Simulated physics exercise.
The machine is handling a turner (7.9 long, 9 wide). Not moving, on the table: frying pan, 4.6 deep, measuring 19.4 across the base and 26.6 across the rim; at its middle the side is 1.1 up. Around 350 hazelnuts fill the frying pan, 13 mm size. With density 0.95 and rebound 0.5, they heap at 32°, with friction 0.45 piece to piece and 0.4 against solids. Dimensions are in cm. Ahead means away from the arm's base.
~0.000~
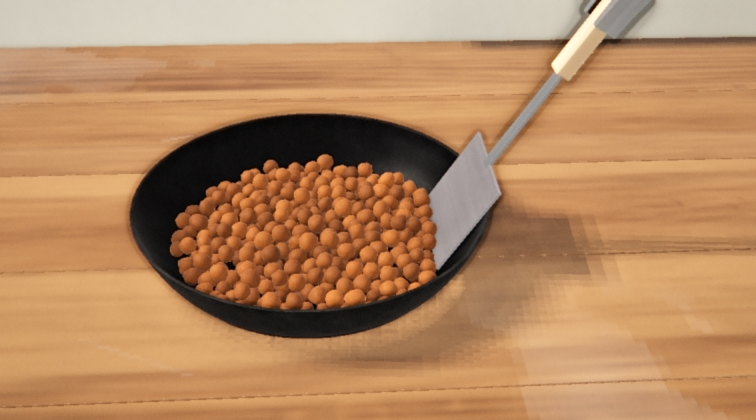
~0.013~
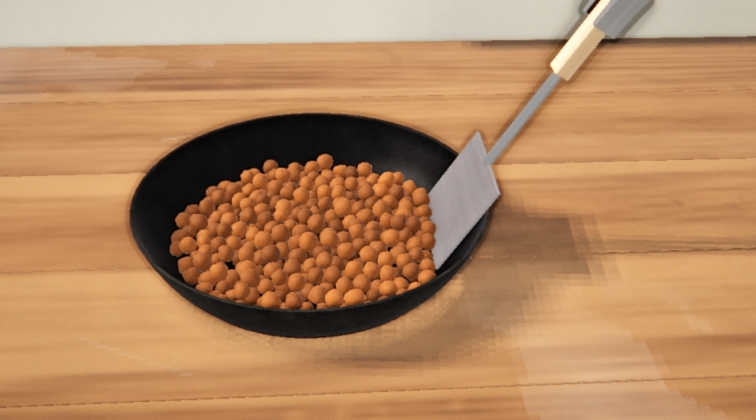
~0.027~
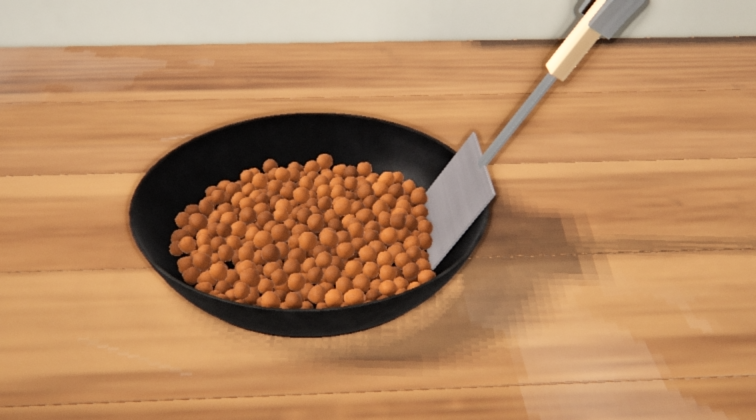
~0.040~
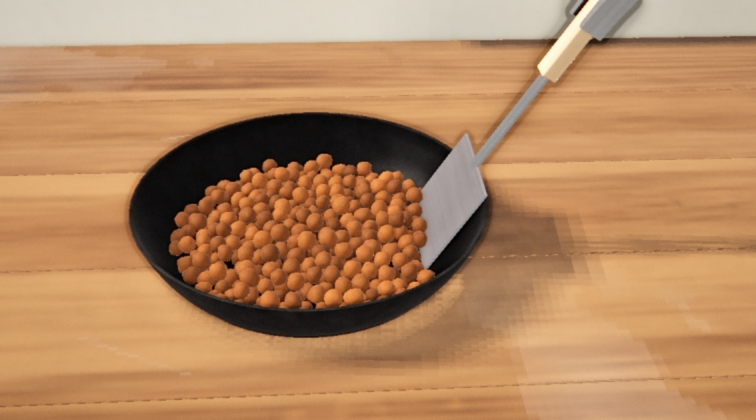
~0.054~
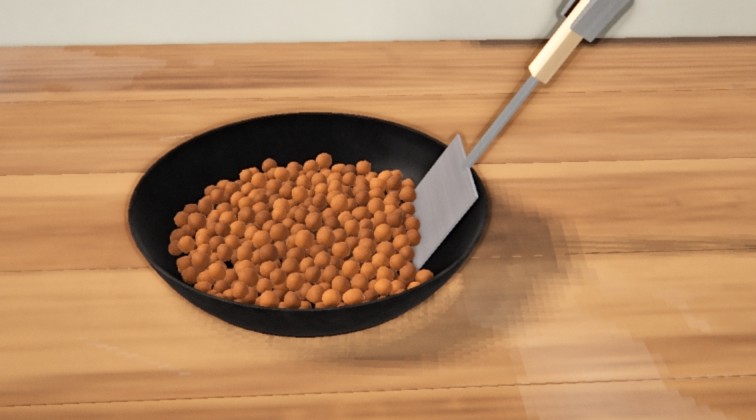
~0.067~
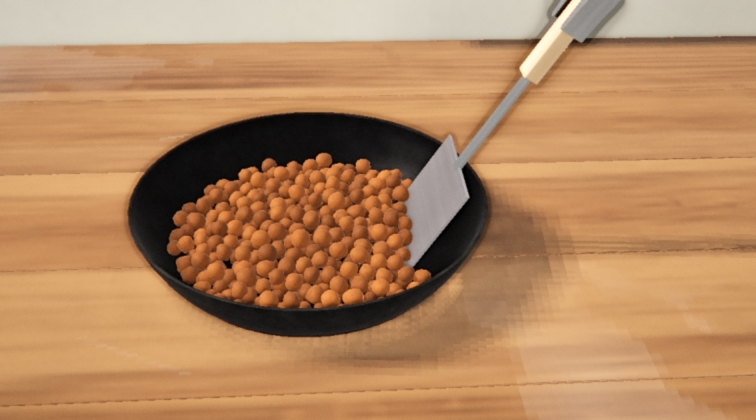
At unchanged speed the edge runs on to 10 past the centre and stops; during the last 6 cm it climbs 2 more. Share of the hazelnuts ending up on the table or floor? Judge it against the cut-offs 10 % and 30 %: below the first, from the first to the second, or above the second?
From 10 to 30 %.
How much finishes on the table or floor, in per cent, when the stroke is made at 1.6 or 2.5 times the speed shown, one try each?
Around 25 per cent and around 35 per cent.
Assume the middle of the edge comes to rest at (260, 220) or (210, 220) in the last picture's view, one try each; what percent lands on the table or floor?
Estimates, in order: 0 % and 5 %.
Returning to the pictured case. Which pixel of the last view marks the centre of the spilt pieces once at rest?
Near (59, 242) in the last picture.
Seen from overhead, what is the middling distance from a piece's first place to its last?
Distance: Around 3 cm.
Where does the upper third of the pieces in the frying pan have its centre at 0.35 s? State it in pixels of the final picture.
(210, 209).
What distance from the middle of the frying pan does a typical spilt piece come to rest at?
Estimate: Near 20 cm.
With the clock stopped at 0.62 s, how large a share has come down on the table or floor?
I'd say close to 15 in a hundred.
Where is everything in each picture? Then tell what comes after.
The first picture shows the turner top edge at (489, 161), sloping 58°; upper third of the load around (323, 225), from x 175 to 430, top at y 160; 348 in the frying pan.
The second picture shows the turner top edge at (488, 161), sloping 58°; upper third of the load around (323, 224), from x 175 to 430, top at y 160.
The third picture shows the turner top edge at (484, 162), sloping 58°; upper third of the load around (322, 223), from x 175 to 425, top at y 160.
The fourth picture shows the turner top edge at (476, 163), sloping 58°; upper third of the load around (324, 222), from x 175 to 425, top at y 160.
The fifth picture shows the turner top edge at (467, 164), sloping 58°; upper third of the load around (326, 221), from x 175 to 425, top at y 160.
The sixth picture shows the turner top edge at (459, 164), sloping 58°; upper third of the load around (325, 220), from x 175 to 420, top at y 160; 348 in the frying pan.
After 0.21 s, sloping 58°, highest piece 5 above the table; 348 in the frying pan.
After 0.35 s, sloping 58°, highest piece 6 above the table; 348 in the frying pan.
After 0.62 s, sloping 58°, highest piece 6 above the table; 294 in the frying pan, 48 on the table or floor, 6 on the blade or in flight.
After 1.67 s, sloping 58°, highest piece 6 above the table; 294 in the frying pan, 54 on the table or floor.
In the end, 294 in the frying pan, 54 on the table or floor. That is 16 % on the table or floor.
